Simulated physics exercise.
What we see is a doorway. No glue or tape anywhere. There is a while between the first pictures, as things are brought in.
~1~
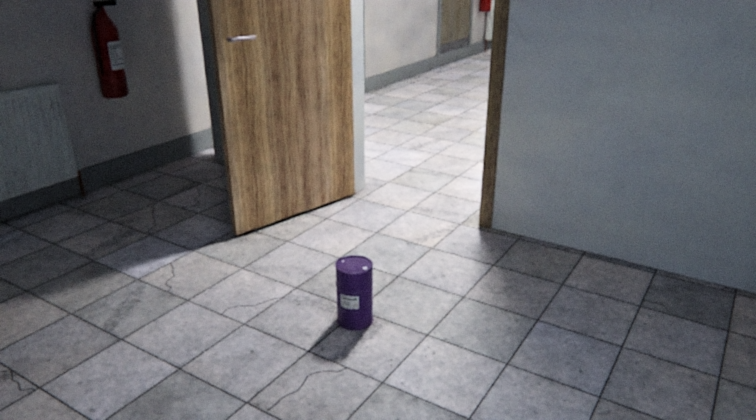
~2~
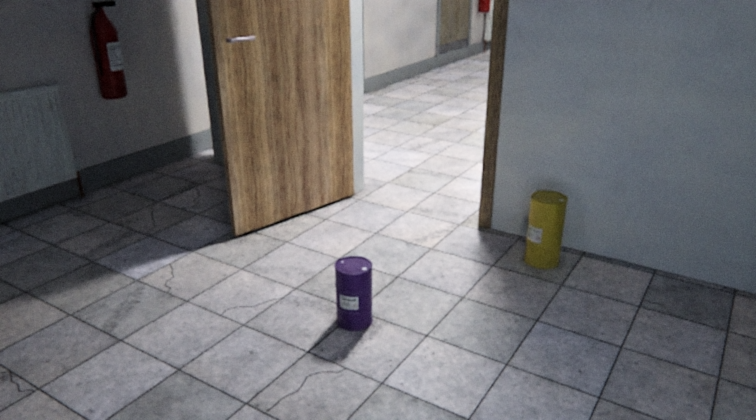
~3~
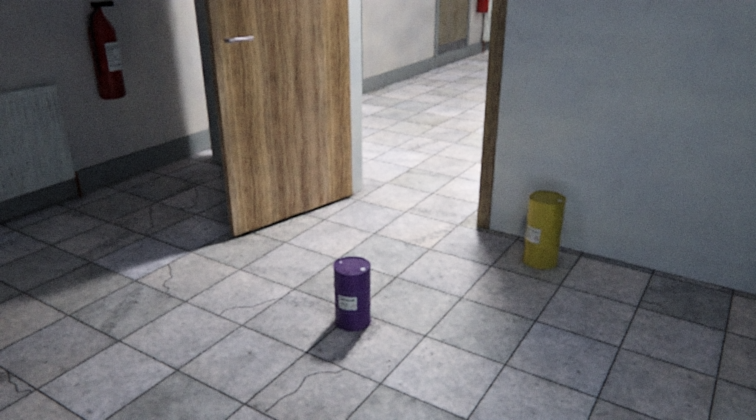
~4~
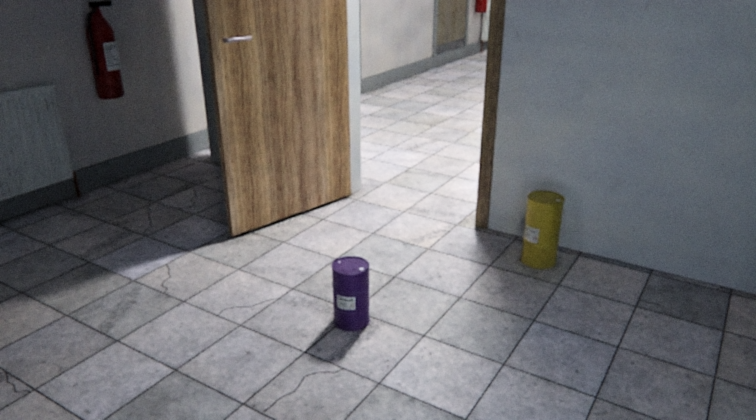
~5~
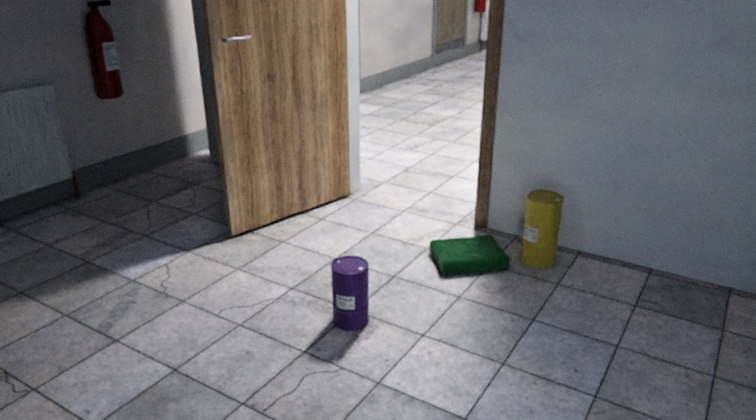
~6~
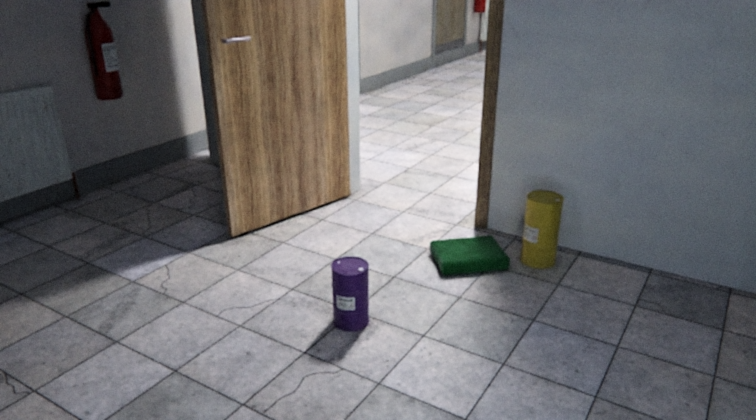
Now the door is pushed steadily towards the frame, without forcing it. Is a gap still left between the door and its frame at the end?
No, it finishes its swing.
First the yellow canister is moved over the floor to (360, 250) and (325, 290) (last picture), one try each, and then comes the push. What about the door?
First it cannot finish its swing, then it finishes its swing.
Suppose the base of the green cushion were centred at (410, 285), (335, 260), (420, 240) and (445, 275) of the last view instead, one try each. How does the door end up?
Well, the first time the door completes its swing, the second time it completes its swing, the third time it halts partway, and the fourth time it completes its swing.
Then, 0.80 s later than the last frame, door at 88°.
Then, 1.40 s later than the last frame, door at 62°.
Then, 2.00 s later than the last frame, door at 35°.
Then, 2.50 s later than the last frame, door at 11°.
When it is over, door at 0°; all 3 as before. End places, in pixels of the last picture, green cushion near (469, 255).
